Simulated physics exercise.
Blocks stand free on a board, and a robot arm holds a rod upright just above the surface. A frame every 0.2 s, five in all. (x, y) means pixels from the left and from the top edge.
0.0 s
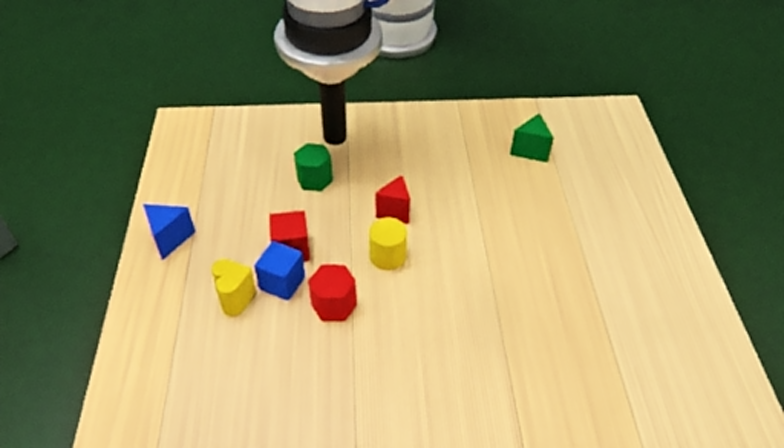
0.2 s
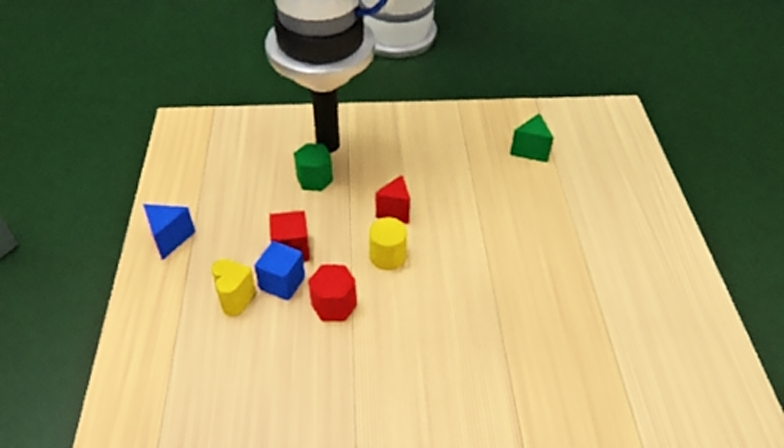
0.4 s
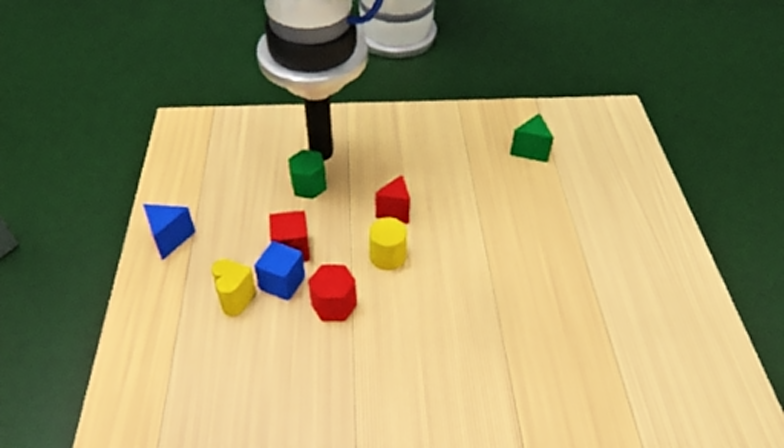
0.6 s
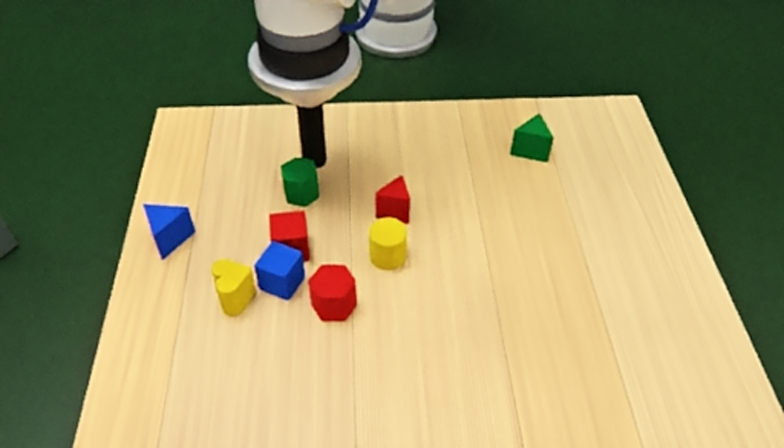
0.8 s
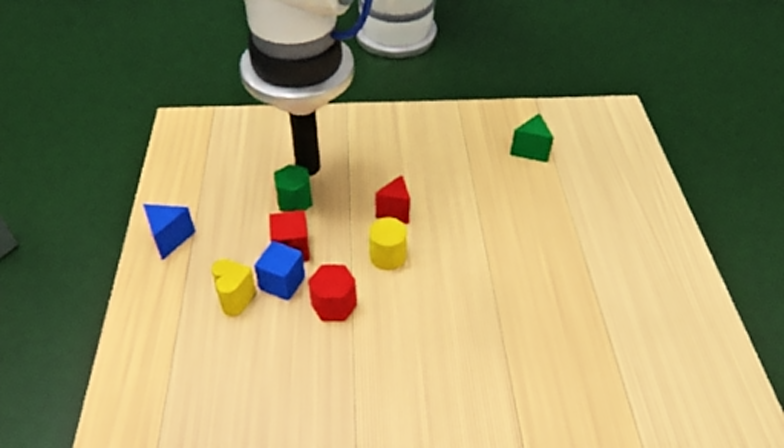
The robot arm's black rod moves down-left and pushes the green six-sided block a short way.
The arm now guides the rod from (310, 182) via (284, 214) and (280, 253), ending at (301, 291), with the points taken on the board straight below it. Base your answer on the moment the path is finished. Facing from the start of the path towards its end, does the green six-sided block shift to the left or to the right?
That block drifts right.
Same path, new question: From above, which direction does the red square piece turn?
Anticlockwise, looking down.
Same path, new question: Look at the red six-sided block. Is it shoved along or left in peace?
The red six-sided block will be pushed away from where it stands.
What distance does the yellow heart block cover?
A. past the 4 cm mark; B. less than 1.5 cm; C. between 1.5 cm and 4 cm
B
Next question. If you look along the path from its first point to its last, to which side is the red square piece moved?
Well, taking the path from its start to its end as straight ahead, the red square piece moves to the left.
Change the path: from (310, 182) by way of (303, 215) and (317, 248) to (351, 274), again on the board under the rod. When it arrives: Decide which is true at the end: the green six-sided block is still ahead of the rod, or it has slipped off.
Slid off.
The first path, step by step. One third of the way, rod (282, 201); blue square piece (279, 263); red square piece (284, 228), turned 25° anticlockwise; green six-sided block (259, 208), turned 15° clockwise.
Two thirds of the way, rod (278, 241); blue square piece (277, 276); red square piece (298, 247), turned 40° anticlockwise; green six-sided block (240, 225), turned 55° clockwise.
At the end, rod (300, 278); yellow heart block still; blue square piece (274, 287), turned 10° clockwise; red square piece (330, 276), turned 60° anticlockwise; green six-sided block (240, 225), turned 55° clockwise; red six-sided block (361, 299).
